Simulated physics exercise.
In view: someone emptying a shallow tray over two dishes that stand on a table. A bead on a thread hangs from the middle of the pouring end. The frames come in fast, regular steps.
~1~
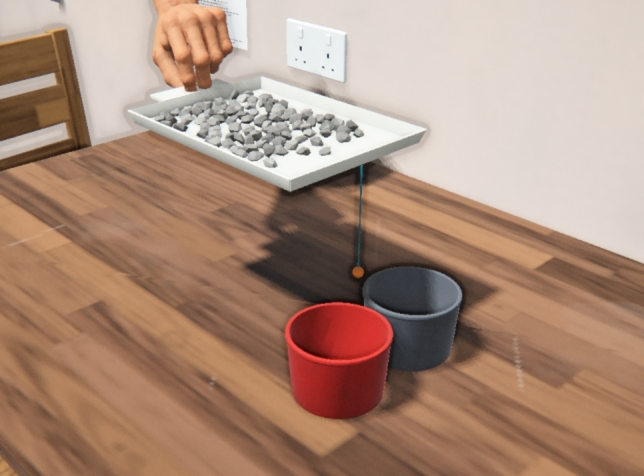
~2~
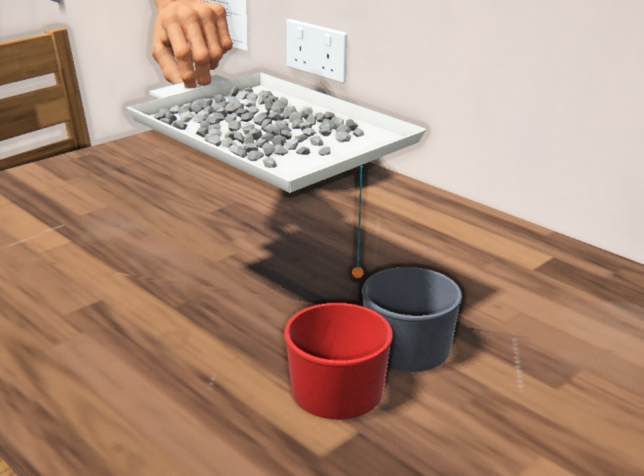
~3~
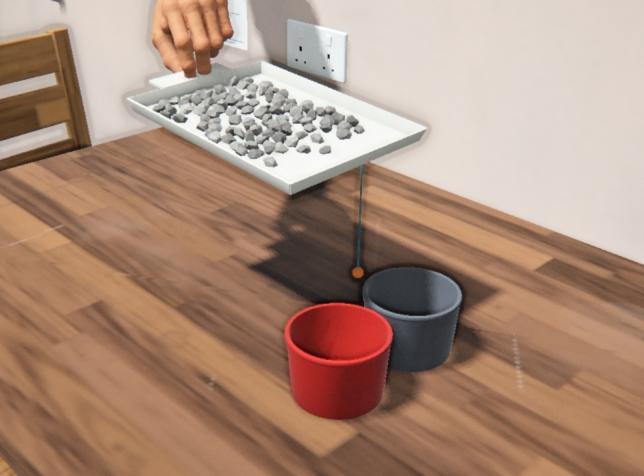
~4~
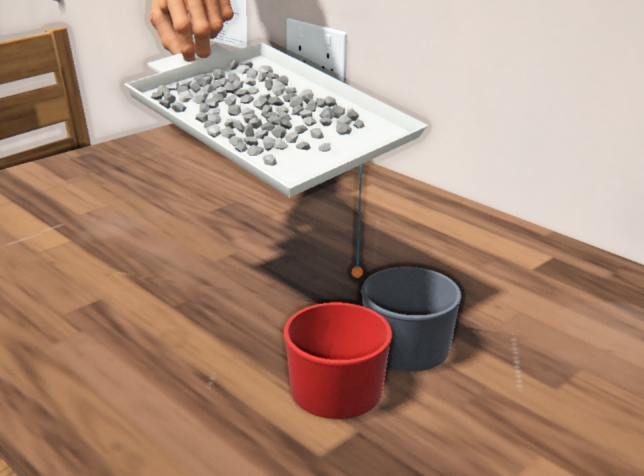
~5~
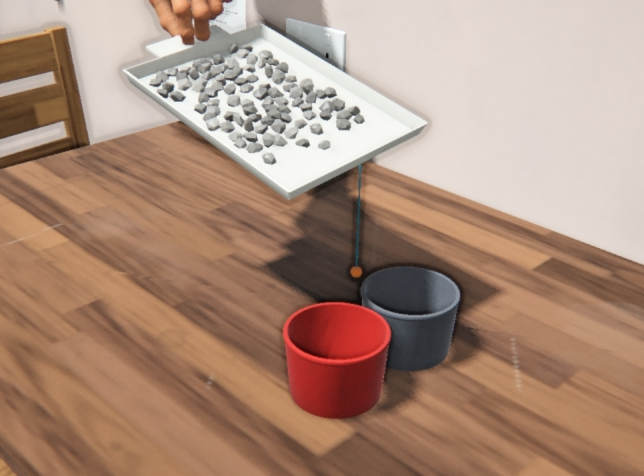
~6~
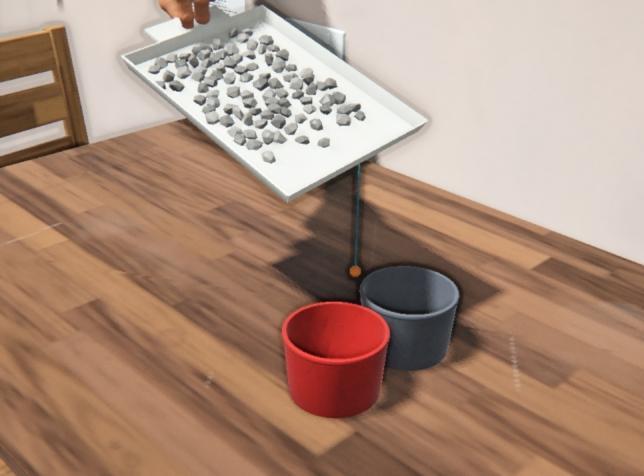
On a wooden table, a hand gradually tilting a white tray of grey gravel above a red dish and a grey dish.
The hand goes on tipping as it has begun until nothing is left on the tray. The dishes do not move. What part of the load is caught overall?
In the dishes lies over half of it.
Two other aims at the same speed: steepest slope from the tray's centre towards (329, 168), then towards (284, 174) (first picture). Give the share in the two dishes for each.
About 80 and 50 per cent.
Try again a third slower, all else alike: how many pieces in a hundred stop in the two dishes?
About 70 per cent.
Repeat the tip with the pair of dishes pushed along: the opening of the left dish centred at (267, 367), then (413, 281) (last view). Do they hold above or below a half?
First most of it, then under half.
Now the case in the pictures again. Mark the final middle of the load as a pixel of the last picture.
At about (320, 383).
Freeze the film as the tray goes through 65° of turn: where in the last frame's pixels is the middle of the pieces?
At about (304, 169).
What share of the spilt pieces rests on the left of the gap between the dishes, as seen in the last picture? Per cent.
Close to 90 per cent.
Soon after the last picture, tray tipped steeply; most on the tray; a stray few in the left dish; a small part in the air.
A little later, tray tipped past a quarter turn; a stray few on the tray; about half in the left dish; a stray few in the right dish; about a third outside both; a small part in the air.
Later still, tray tipped past a quarter turn; about two thirds in the left dish; a stray few in the right dish; about a third outside both.
At rest, tray tipped past a quarter turn; about two thirds in the left dish; a stray few in the right dish; about a third outside both.
